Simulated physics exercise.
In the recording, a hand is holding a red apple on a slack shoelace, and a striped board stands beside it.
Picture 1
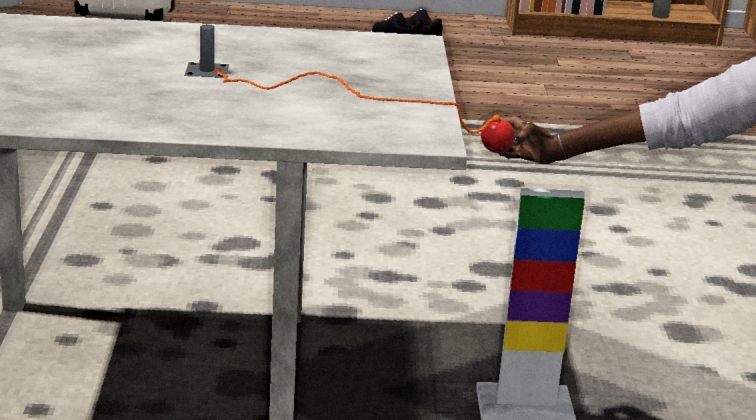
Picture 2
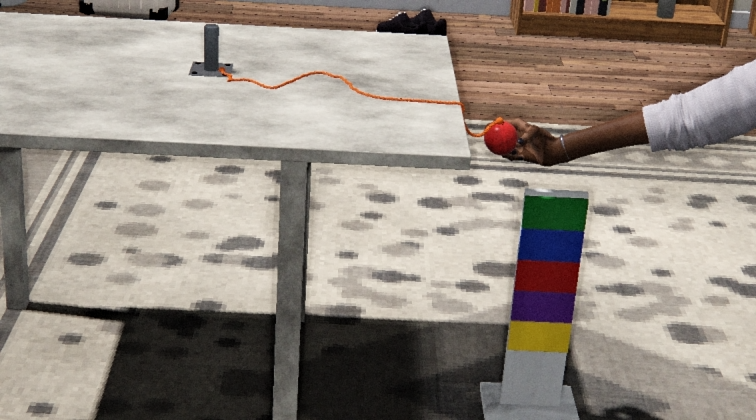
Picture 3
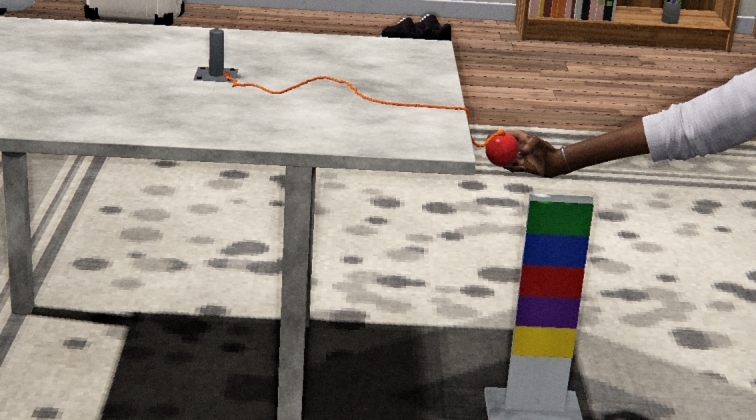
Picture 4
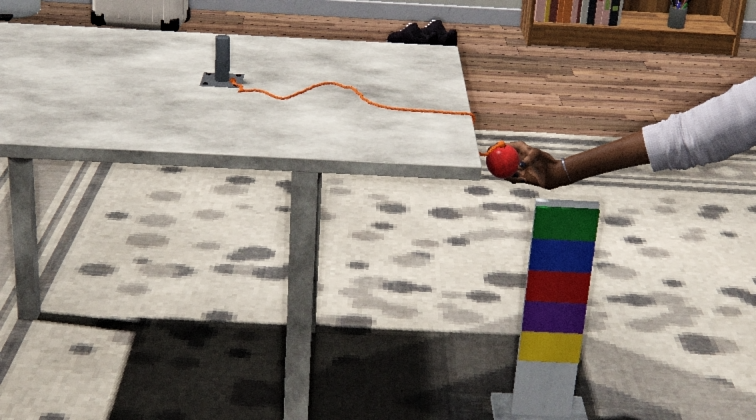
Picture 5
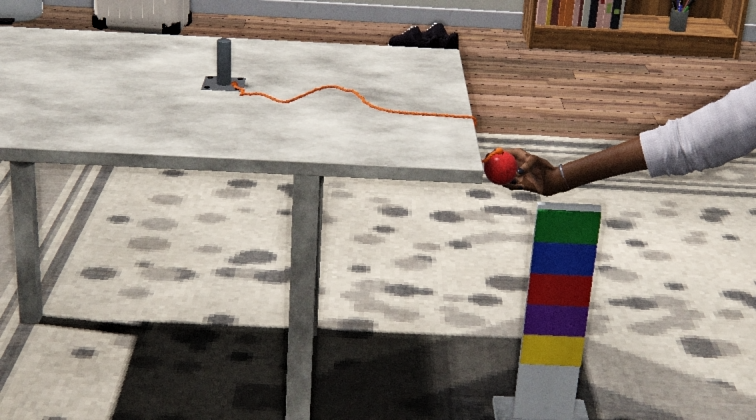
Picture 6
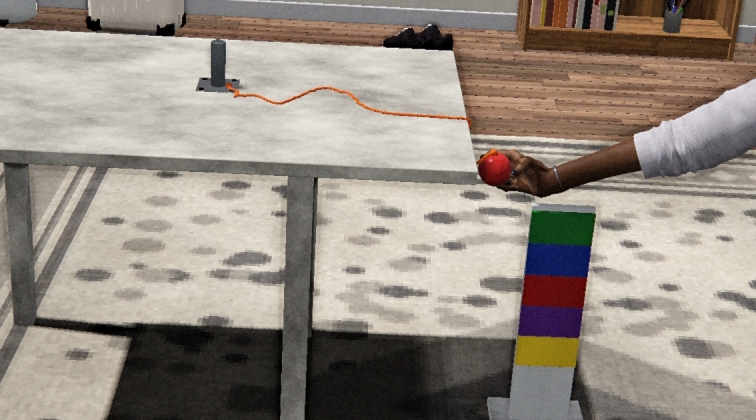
Beside a table, a hand holds a red ball on an orange string, barely moving.
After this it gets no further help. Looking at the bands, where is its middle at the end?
Its middle is at the red band.
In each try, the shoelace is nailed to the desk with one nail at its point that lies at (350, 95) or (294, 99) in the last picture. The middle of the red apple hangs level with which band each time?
In order: Green; blue.
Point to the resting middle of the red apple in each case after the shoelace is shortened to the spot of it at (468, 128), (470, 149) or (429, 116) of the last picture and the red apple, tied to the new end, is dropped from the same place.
I'd put it around (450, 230) for the first cut, (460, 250) for the second and (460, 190) for the third.
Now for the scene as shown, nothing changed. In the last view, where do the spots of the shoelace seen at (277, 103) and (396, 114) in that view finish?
In that view they sit near (318, 94) and near (464, 141).
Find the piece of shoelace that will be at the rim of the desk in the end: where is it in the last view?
Close to (370, 109).
A little later, apple near (476, 283); level with red.
Next, apple near (427, 264); level with red.
Later still, apple near (463, 283); level with red.
When it is over, apple near (454, 281); level with red. Its centre hangs level with the red band.
